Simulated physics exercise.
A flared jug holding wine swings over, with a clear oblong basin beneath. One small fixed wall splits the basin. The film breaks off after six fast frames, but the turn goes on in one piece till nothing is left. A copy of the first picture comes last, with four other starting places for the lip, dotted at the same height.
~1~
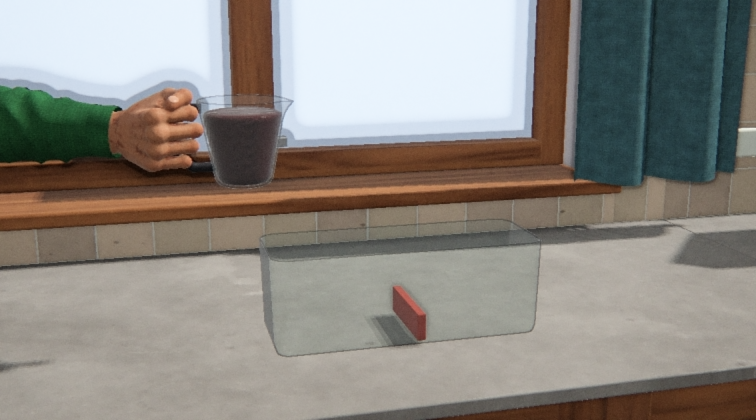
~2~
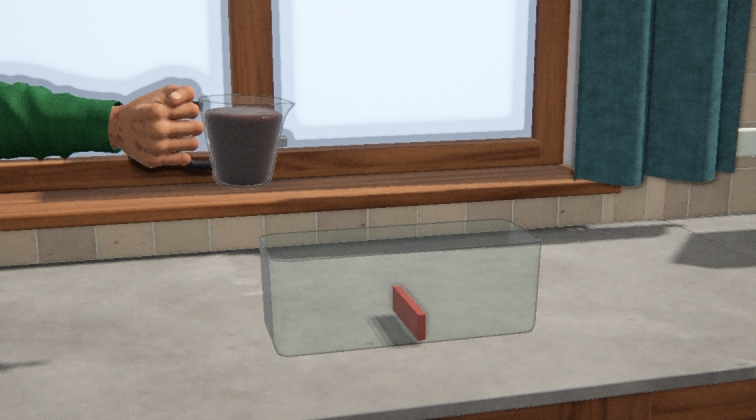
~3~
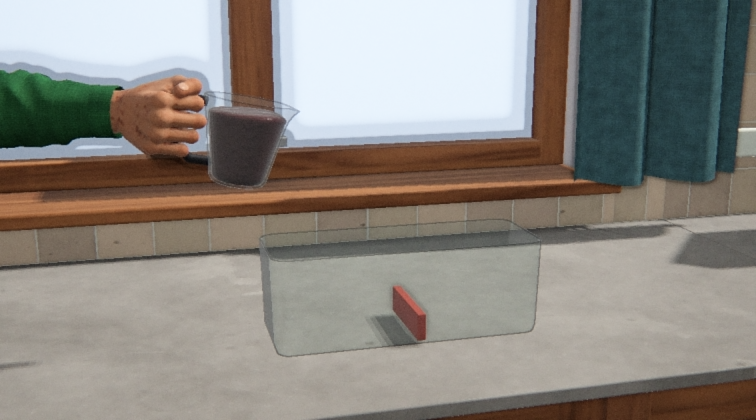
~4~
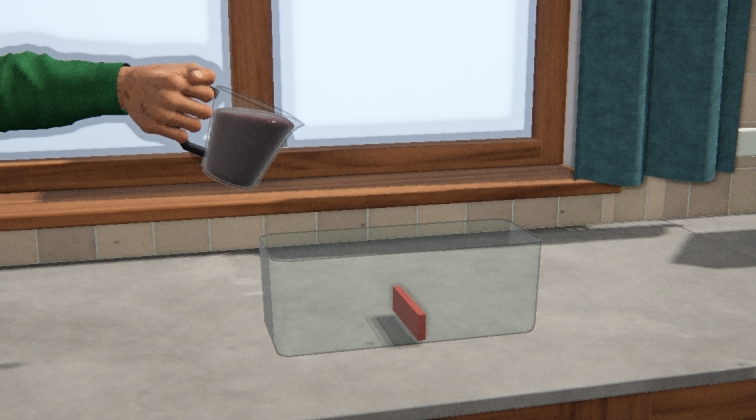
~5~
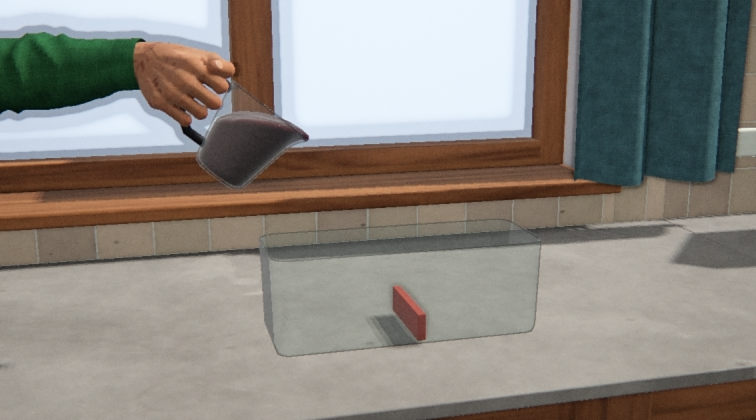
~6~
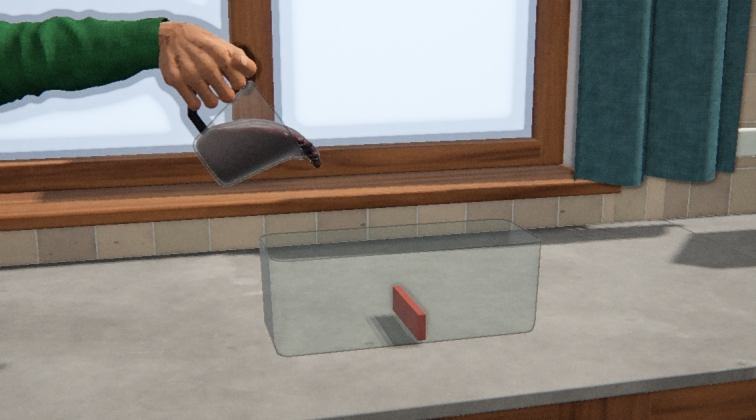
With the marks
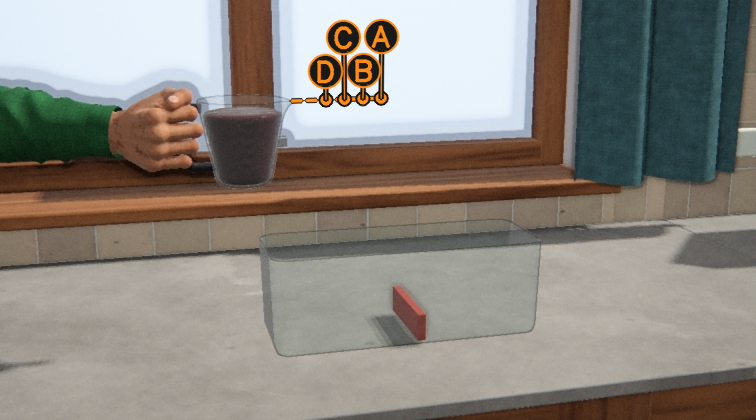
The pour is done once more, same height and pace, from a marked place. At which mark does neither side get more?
B.
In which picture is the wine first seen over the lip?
Picture 5.
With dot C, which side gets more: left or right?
The left side.
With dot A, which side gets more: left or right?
The right one.
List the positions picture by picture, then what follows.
The first frame shows upright, lip at (292, 101); basin from (275, 356) to (534, 330); top of the wall at (409, 299); nothing has left yet.
The second frame shows tipped about 3°, lip at (294, 103); nothing has left yet.
The third frame shows tipped about 11°, lip at (298, 110); nothing has left yet.
The fourth frame shows tipped about 24°, lip at (303, 123); nothing has left yet.
The fifth frame shows tipped about 39°, lip at (306, 140); wine is over the lip, down to (306, 140).
The sixth frame shows tipped about 56°, lip at (303, 158); wine is over the lip, down to (316, 164).
In orange, A at (381, 98); B at (362, 98); C at (344, 99); D at (325, 99).
With A, about 12 % ends left of the wall and 87 % right of it.
With B, about 54 % ends left of the wall and 45 % right of it.
With C, about 81 % ends left of the wall and 16 % right of it; 3 % is lost outside.
With D, about 87 % ends left of the wall and 9 % right of it; 4 % is lost outside.
